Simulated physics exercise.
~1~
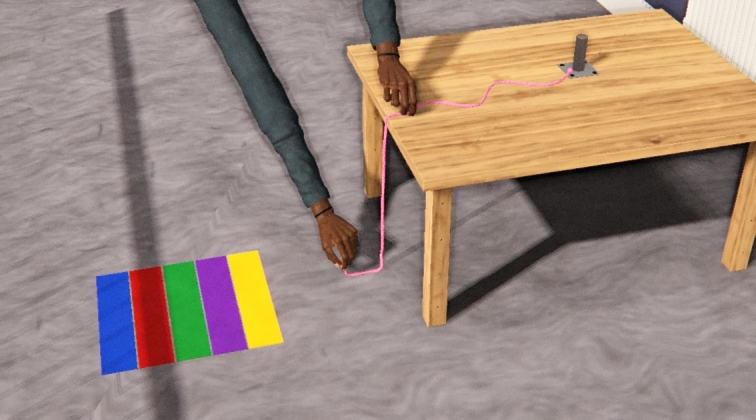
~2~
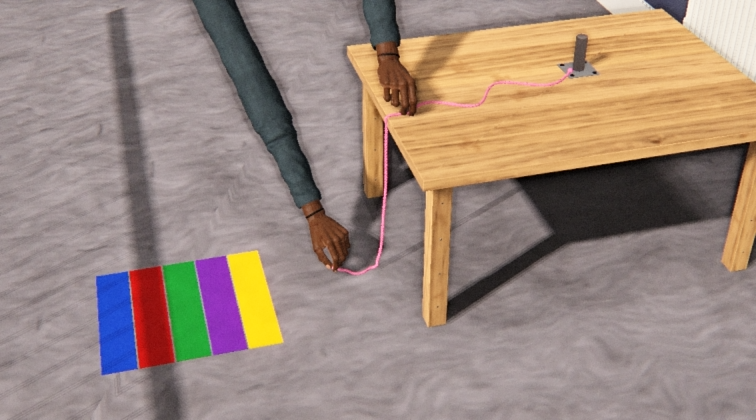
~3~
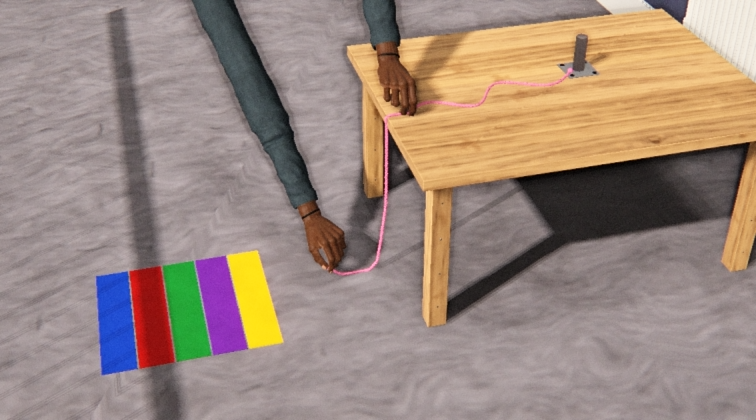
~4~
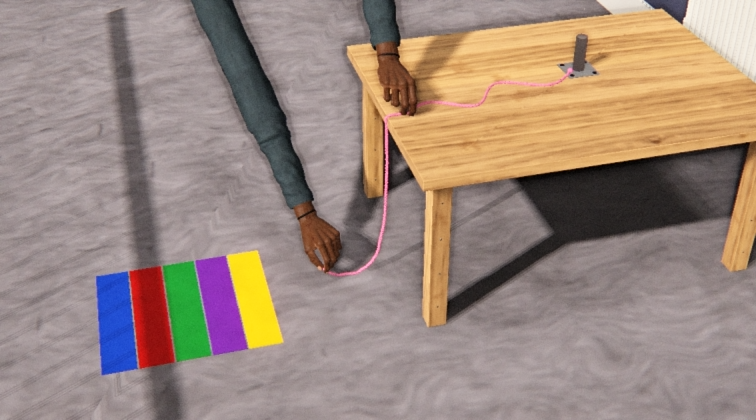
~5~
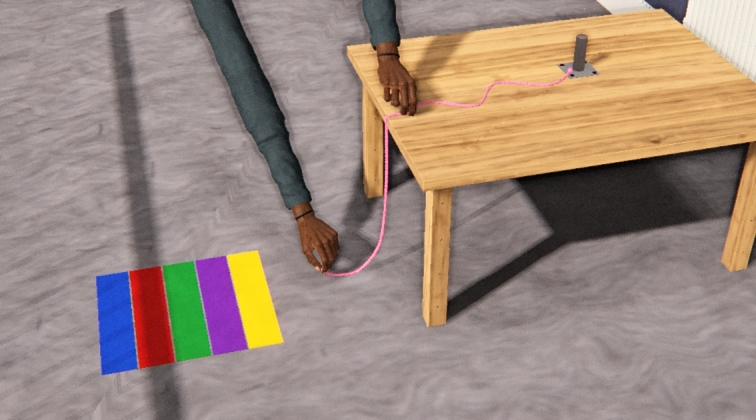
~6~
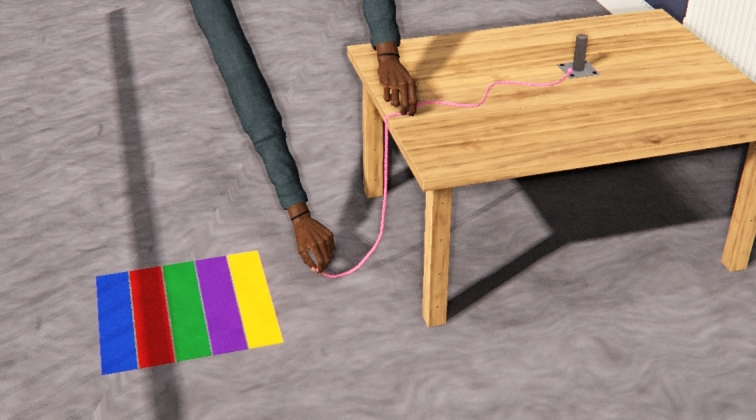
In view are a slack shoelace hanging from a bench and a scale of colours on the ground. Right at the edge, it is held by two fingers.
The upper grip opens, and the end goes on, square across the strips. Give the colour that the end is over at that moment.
The end is over green.
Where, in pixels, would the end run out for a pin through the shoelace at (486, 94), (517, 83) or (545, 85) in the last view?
It would sit near (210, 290) the first time, (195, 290) the second and (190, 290) the third.
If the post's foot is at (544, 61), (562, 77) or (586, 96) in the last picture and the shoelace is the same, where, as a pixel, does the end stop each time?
You'd get roughly (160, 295), (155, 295) and (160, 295), one for each try.
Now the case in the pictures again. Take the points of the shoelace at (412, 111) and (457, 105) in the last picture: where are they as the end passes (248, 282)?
Point one: (384, 125); point two: (426, 105).
Soon after, end near (248, 282); over yellow.
Then, end near (207, 288); over purple.
At full stretch, end near (183, 292); over green. It gets as far as the green strip.
